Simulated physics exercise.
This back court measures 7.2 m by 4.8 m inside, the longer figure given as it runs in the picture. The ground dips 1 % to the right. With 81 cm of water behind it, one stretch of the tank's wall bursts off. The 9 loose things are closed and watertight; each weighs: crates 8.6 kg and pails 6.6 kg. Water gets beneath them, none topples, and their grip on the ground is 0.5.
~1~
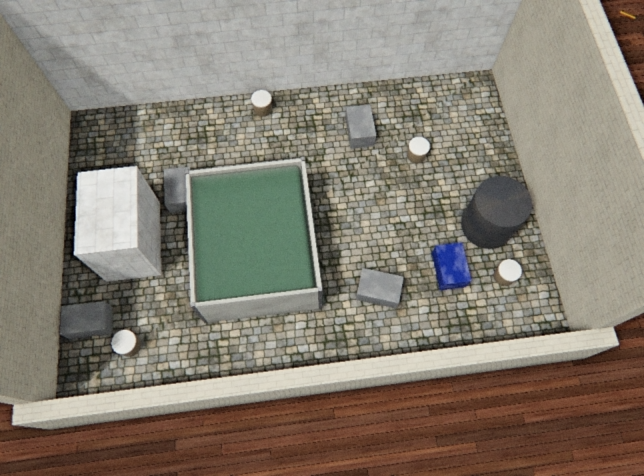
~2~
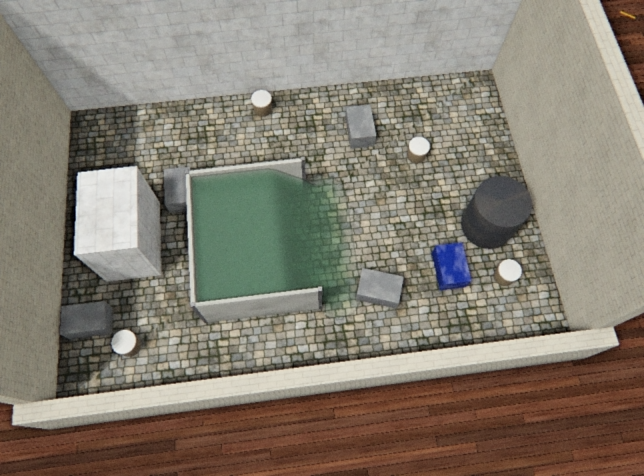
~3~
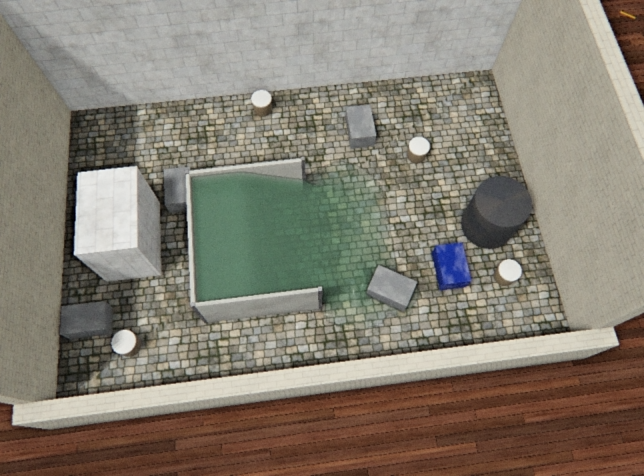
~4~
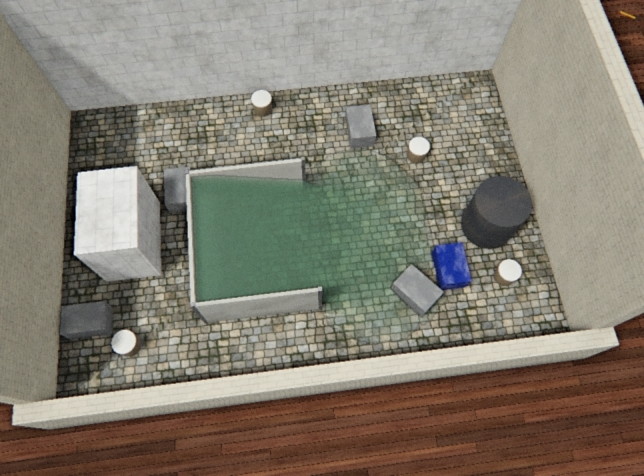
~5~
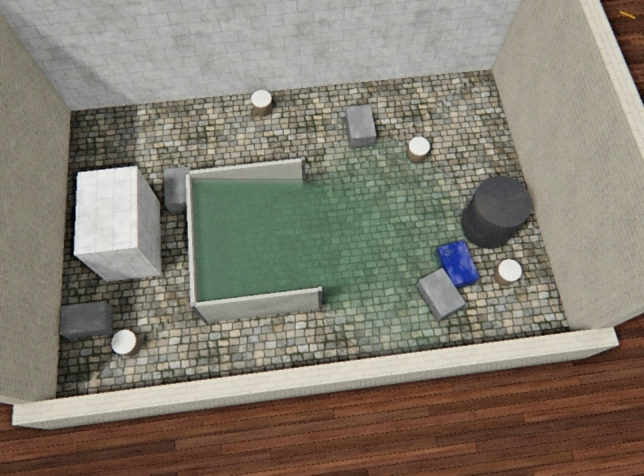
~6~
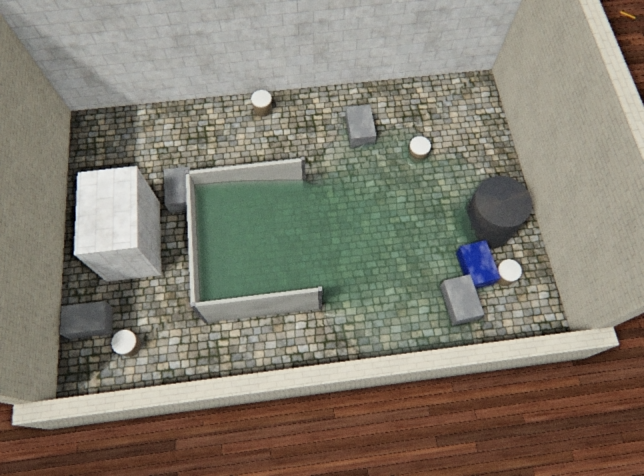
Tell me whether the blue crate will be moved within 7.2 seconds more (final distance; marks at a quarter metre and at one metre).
Blue crate travels far.
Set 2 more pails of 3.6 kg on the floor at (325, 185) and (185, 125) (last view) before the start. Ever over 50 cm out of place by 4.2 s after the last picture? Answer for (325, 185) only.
It is over.
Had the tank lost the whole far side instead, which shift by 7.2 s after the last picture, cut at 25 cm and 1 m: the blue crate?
Then the blue crate moves a short way.
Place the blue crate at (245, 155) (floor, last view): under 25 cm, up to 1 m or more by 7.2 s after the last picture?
It travels far.
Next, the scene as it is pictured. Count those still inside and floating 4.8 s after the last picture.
I count 4.
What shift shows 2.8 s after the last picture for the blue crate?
About 10 cm.
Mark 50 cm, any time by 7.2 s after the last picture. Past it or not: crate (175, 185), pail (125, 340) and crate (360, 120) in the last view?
In turn: Less, under, more.
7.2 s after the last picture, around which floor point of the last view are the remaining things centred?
Around (230, 246).
Then, 0.9 s after the last picture the blue crate is near (537, 265), 1.2 m from its start, afloat; 4 afloat.
Then, 2.8 s after the last picture the blue crate is near (464, 261), 0.1 m from its start, afloat; 4 afloat.
Then, 4.8 s after the last picture the blue crate is near (406, 302), 0.9 m from its start, afloat; 4 afloat.
Then, 7.2 s after the last picture the blue crate is near (382, 335), 1.5 m from its start, afloat; 6 afloat.
